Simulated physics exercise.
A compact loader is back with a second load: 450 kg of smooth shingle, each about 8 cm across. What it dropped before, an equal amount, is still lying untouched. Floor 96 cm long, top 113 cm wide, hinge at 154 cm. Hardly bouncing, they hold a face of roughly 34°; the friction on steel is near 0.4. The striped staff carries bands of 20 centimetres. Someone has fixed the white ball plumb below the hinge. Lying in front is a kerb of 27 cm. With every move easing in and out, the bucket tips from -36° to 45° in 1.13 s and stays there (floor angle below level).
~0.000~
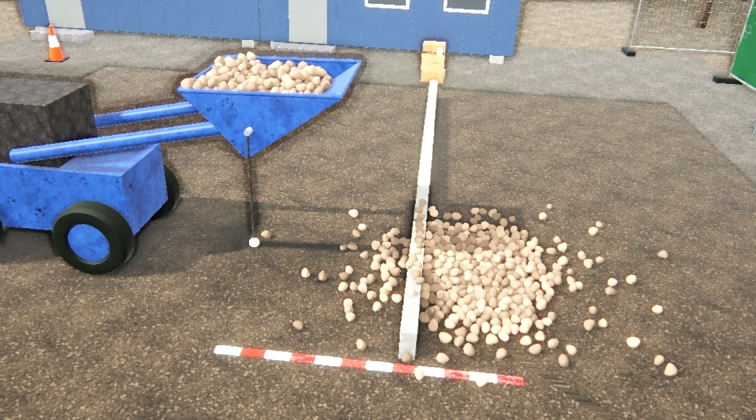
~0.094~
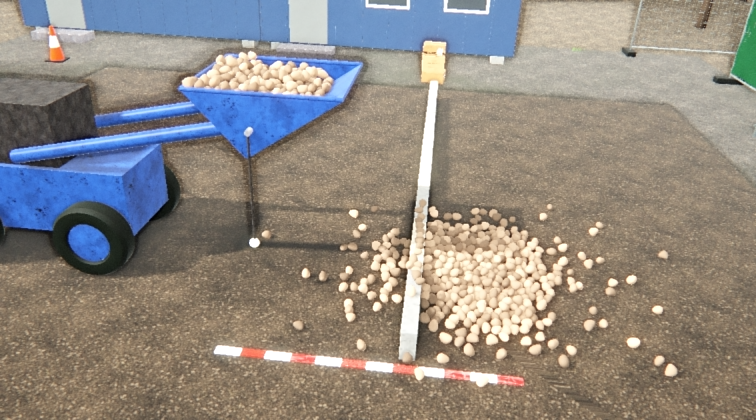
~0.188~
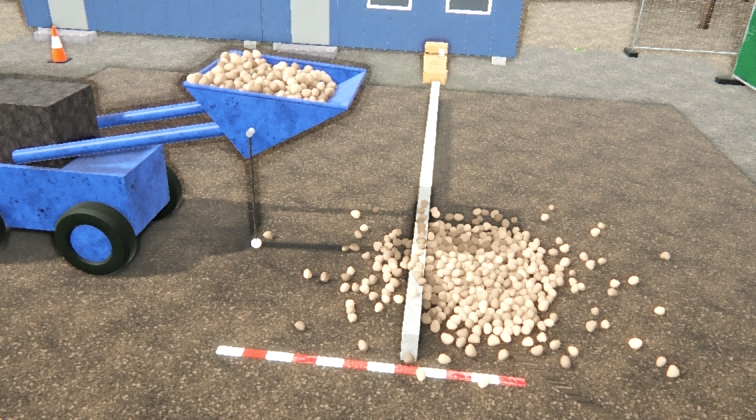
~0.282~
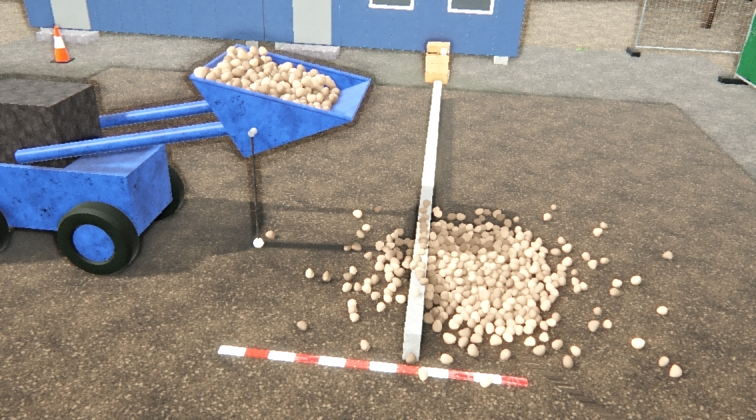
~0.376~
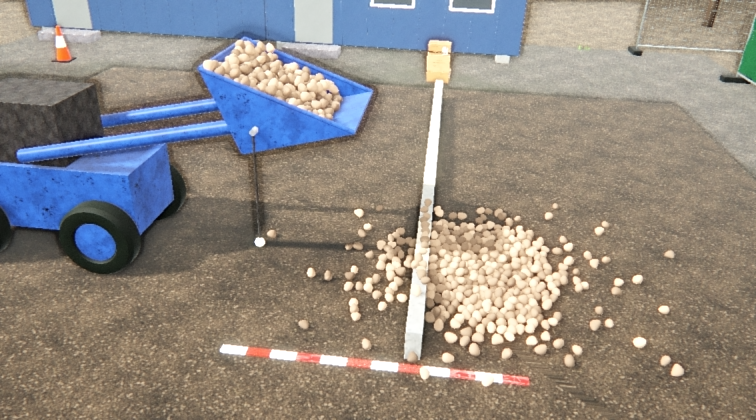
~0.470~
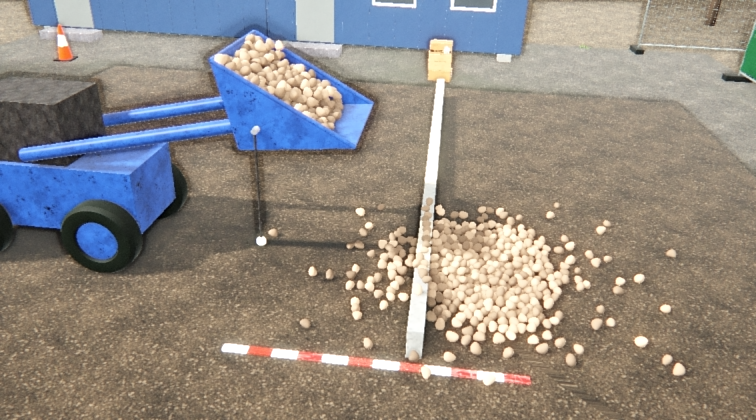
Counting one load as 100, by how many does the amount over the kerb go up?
By about 0 out of 100.
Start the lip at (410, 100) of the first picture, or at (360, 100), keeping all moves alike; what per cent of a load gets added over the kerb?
Some 50 percent, and then 0 percent.
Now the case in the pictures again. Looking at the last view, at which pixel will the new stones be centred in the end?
Middle: Approx. (378, 257) px.
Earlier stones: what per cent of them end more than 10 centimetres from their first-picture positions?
Close to 5 in a hundred of them.
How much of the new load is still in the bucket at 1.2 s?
Close to 35 in a hundred is still held.
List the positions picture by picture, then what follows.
In the first frame, lip at (341, 97), floor tilted -36°, highest stones at (266, 67). The earlier load is highest near (417, 252), 32 cm above ground level, 13 % on this side of the kerb, 87 % over the kerb.
In the second frame, lip at (343, 100), floor tilted -34°, highest stones at (236, 64); the stones move at 0.1 m/s on average.
In the third frame, the bucket is at -30°, its lip at (347, 108); the top of the load is at (235, 60); the stones move at 0.3 m/s on average.
In the fourth frame, the bucket is at -23°, its lip at (352, 120); the top of the load is at (241, 56); the stones move at 0.4 m/s on average.
In the fifth frame, the bucket is at -15°, its lip at (355, 133); the top of the load is at (245, 51); the stones move at 0.5 m/s on average.
In the sixth frame, the bucket is at -6°, its lip at (355, 147); the top of the load is at (254, 46); the stones move at 0.5 m/s on average.
After 0.9 s the floor is at 33°; in per cent of one load, 99 in the bucket, 14 on this side of the kerb, 87 over the kerb; the foremost stones are at (658, 291).
After 1.2 s the floor is at 45°; in per cent of one load, 37 in the bucket, 76 on this side of the kerb, 87 over the kerb; the foremost stones are at (658, 291).
After 1.6 s the floor is at 45°; in per cent of one load, 1 in the bucket, 112 on this side of the kerb, 87 over the kerb; the foremost stones are at (658, 291).
After 4.3 s the floor is at 45°; in per cent of one load, 0 in the bucket, 113 on this side of the kerb, 87 over the kerb; the foremost stones are at (658, 291). Net gain over the kerb, 0.
